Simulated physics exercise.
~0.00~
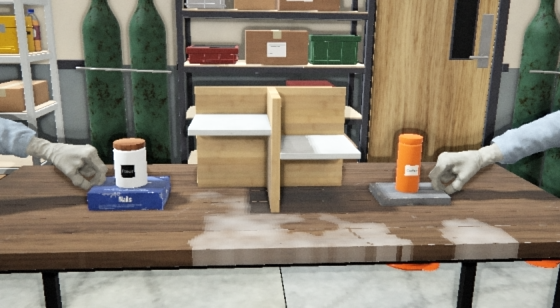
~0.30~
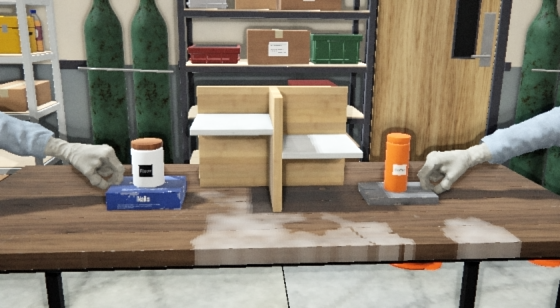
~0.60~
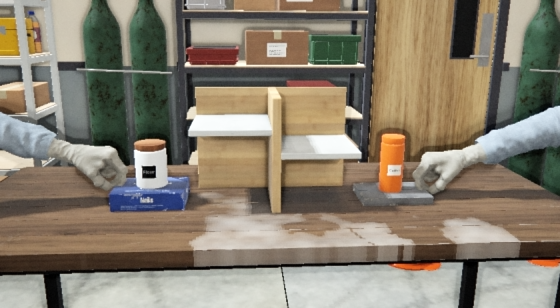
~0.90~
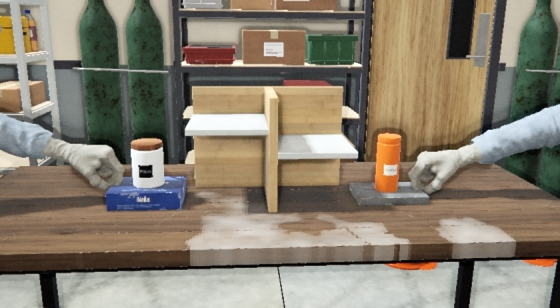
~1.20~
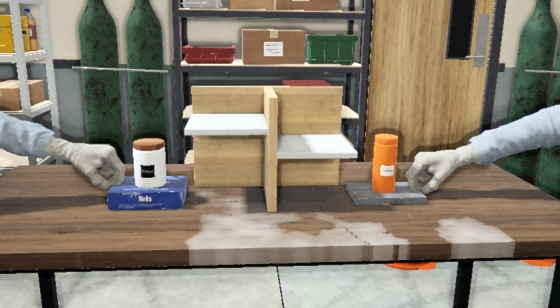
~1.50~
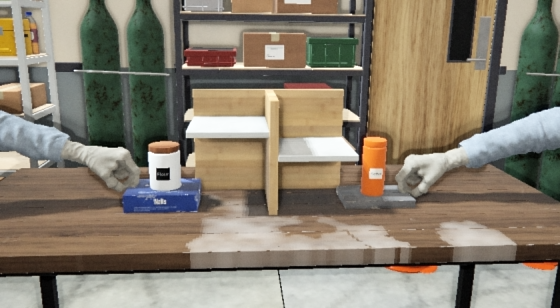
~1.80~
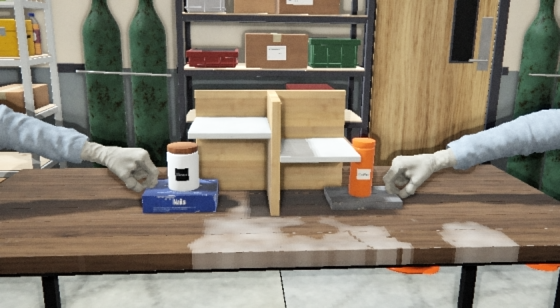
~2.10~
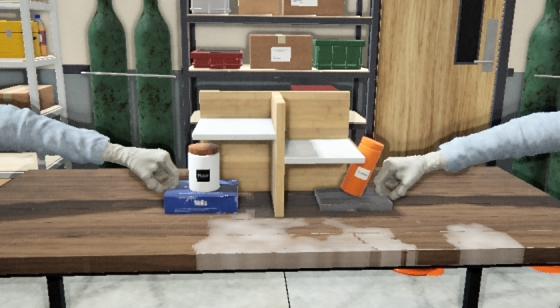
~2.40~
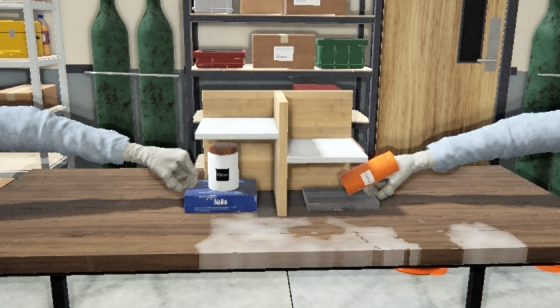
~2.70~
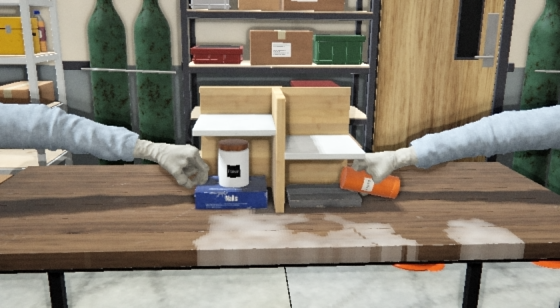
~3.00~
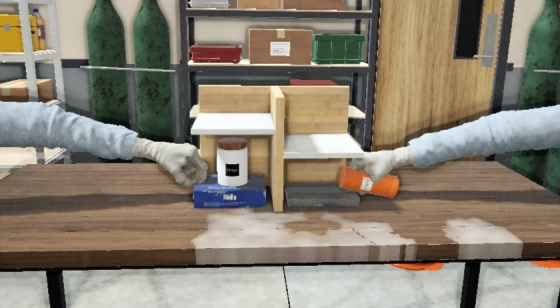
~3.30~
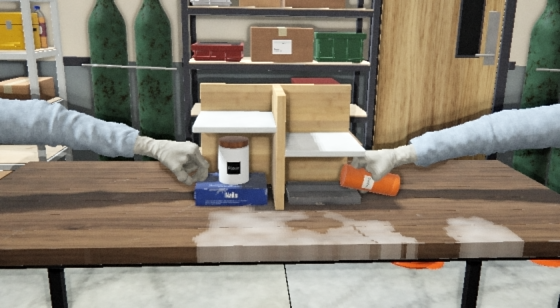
The video shows two gloved hands pushing a blue box carrying a white jar and a grey slab carrying an orange jar inward beneath low white shelves. The white jar passes under upright, while the orange jar strikes its shelf, tips over and ends on its side near the right hand.
